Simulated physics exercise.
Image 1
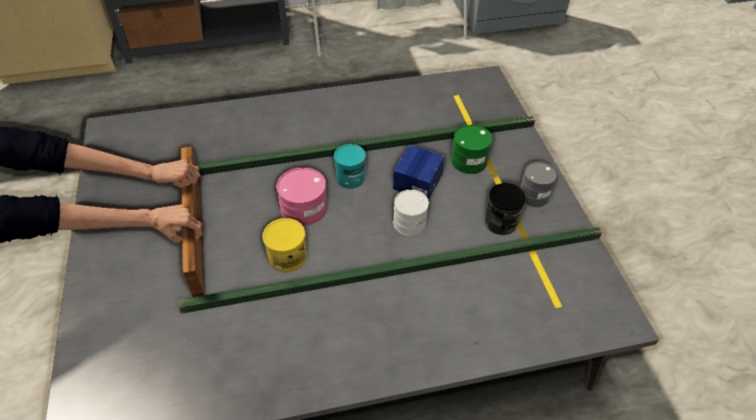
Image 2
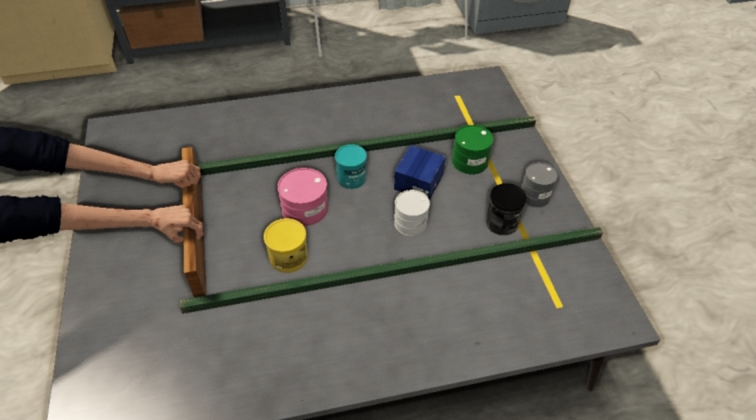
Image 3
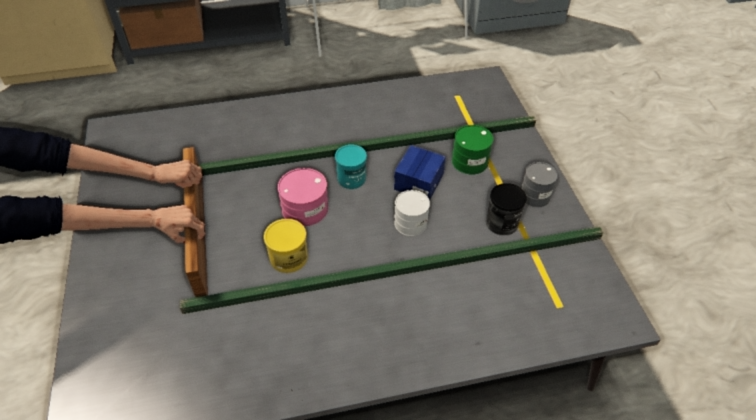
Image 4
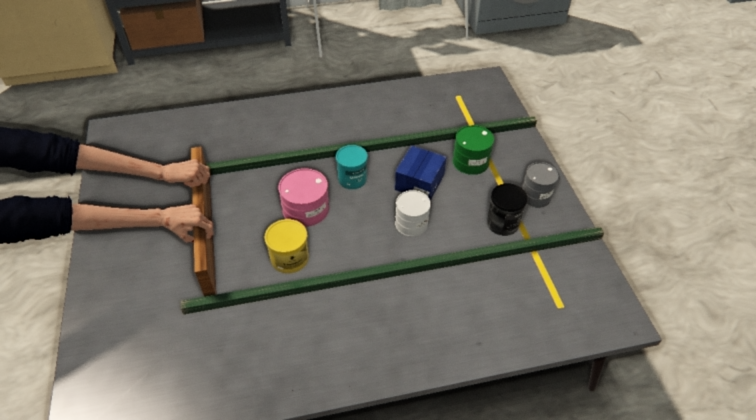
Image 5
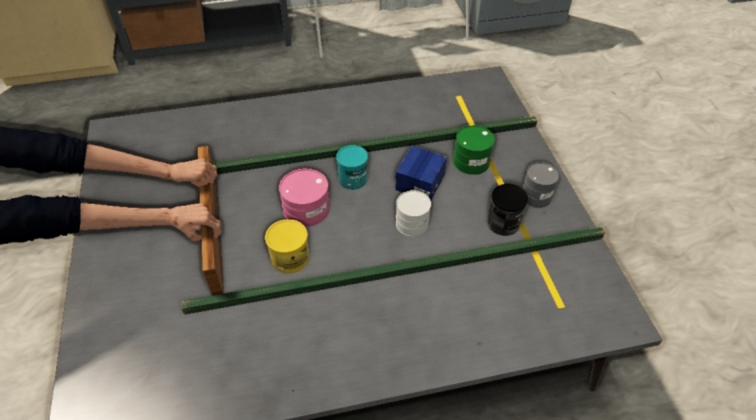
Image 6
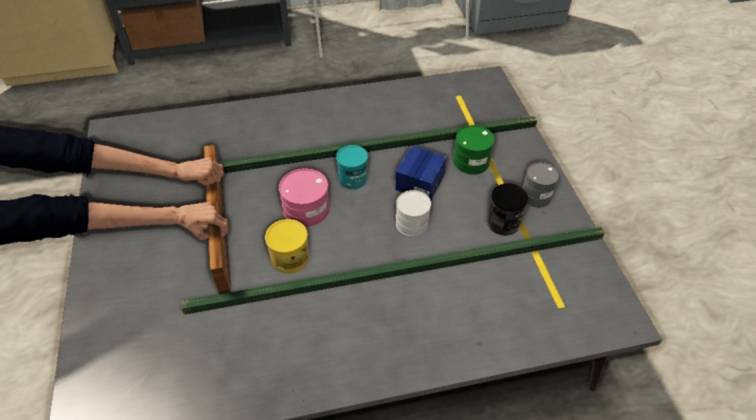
Two hands held a wooden plank upright on a grey table and slid it slowly to the right between green rails, toward colourful canisters and a blue box, which stayed almost still.
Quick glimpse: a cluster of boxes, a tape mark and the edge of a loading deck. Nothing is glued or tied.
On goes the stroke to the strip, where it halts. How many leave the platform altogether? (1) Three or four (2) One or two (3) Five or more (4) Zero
(2) One or two.
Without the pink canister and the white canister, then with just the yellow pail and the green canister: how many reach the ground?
Result: 0, then 0.
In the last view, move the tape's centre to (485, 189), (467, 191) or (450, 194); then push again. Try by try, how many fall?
Respectively, 1, 0 and 0.
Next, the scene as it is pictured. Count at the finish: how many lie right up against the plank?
Result: 3 in all.
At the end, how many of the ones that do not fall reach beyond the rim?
1 overhanging.
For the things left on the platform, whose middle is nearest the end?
Blue parcel.
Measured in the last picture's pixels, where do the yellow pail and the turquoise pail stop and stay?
Same order as the question: First (539, 207), second (501, 139).
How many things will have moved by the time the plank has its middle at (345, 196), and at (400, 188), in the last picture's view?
I count 3 first and 6 after.
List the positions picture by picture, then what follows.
The first picture shows grey canister (537, 185); black pail (504, 210); green canister (471, 149); plank (193, 219); tape (500, 185).
The second picture shows black pail (505, 210); turquoise pail (351, 167).
The third picture shows green canister (472, 150); white canister (412, 213).
The fourth picture shows grey canister (539, 185); plank (203, 219).
The fifth picture shows black pail (506, 210); pink canister (305, 198).
The sixth picture shows grey canister (539, 185); black pail (506, 210); green canister (473, 150); plank (217, 217); tape (502, 186).
Soon after, none off yet; grey canister at rest near (539, 185); black pail at rest near (506, 210); green canister at rest near (473, 150).
After that, none off yet; grey canister at rest near (539, 185); black pail at rest near (506, 210); green canister displaced about its own width near (494, 143).
In the end, the number that fall off is one or two; gone, green canister and grey canister.
